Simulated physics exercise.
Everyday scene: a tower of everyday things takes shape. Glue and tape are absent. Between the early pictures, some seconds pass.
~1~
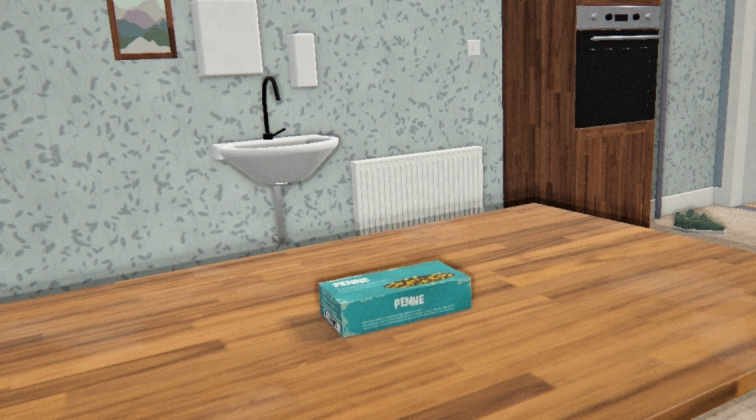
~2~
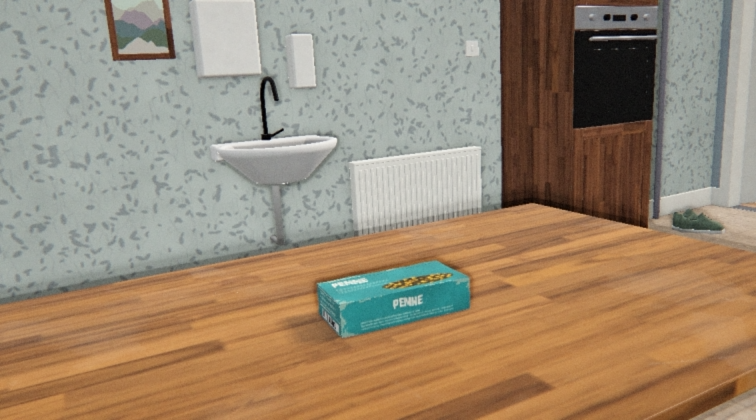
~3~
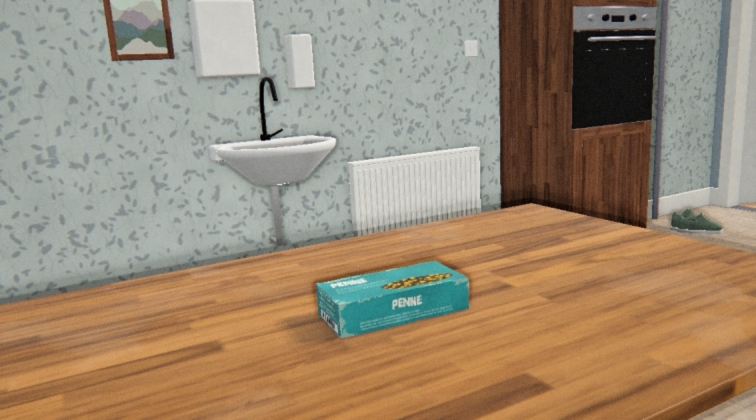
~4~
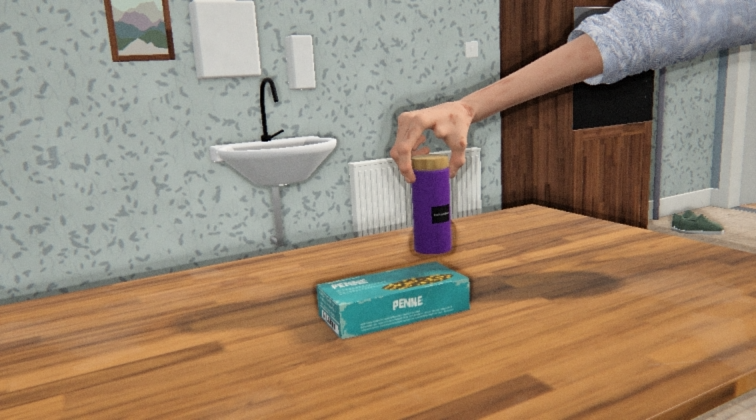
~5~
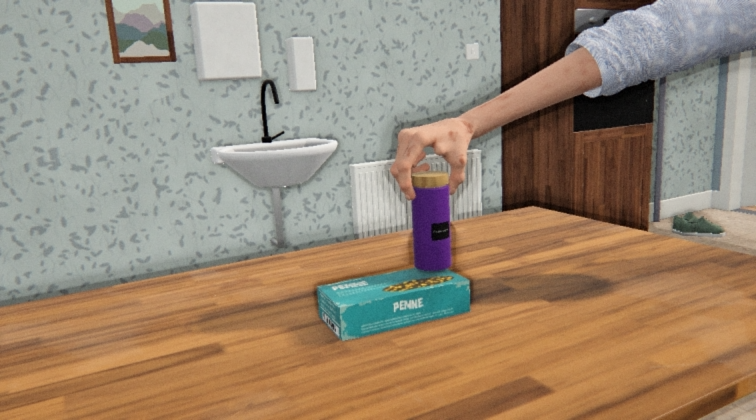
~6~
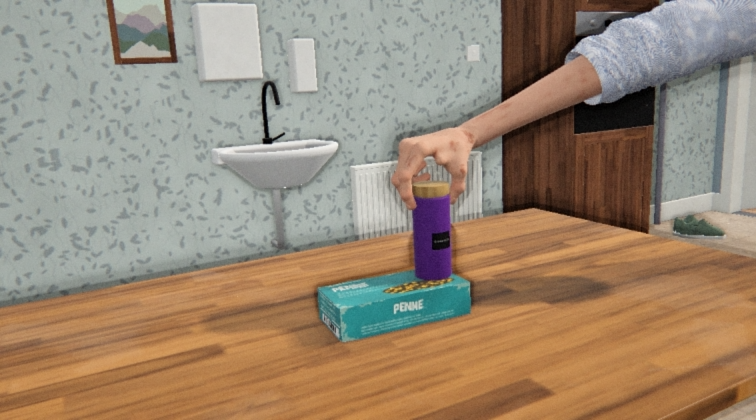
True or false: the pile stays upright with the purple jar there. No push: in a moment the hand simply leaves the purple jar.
True.
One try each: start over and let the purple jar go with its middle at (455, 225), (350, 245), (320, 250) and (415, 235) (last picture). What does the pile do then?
On the first try the pile topples, on the second it remains standing, on the third it topples and on the fourth it remains standing.
Then, 0.20 s on from there, no change.
Then, 0.60 s on from there, purple jar resting near (432, 230).
In the end, both unmoved. At the end, from the last picture's camera, purple jar near (432, 230). The pile holds.
